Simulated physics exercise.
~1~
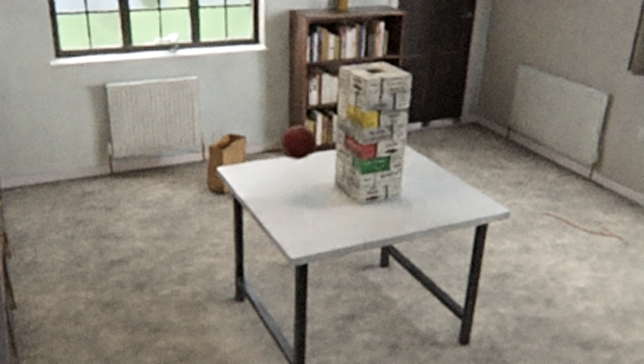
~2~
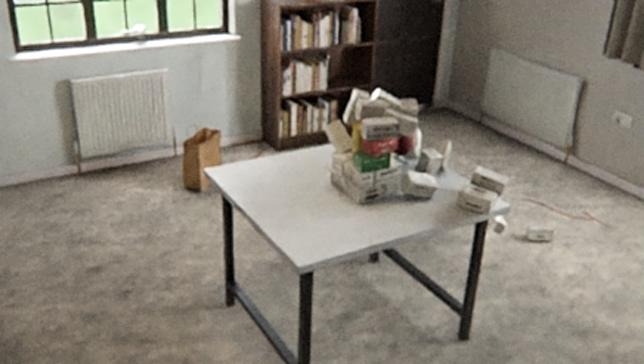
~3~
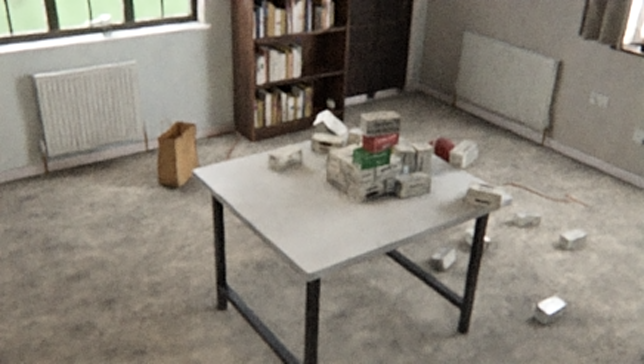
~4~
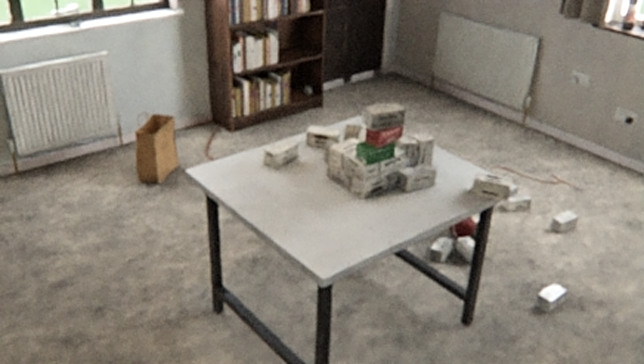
A dark red ball flies in from behind a tall, hollow tower of white packets standing on a pale table and strikes it. The upper layers burst apart, and packets topple across the tabletop and spill over the right edge. The ball carries on to the right among them, then drops off the table as more packets scatter over the grey carpet. It ends up on the floor beneath the table's right side, close to some fallen packets. Only a low stump remains standing, with the red packet still resting above the green one.
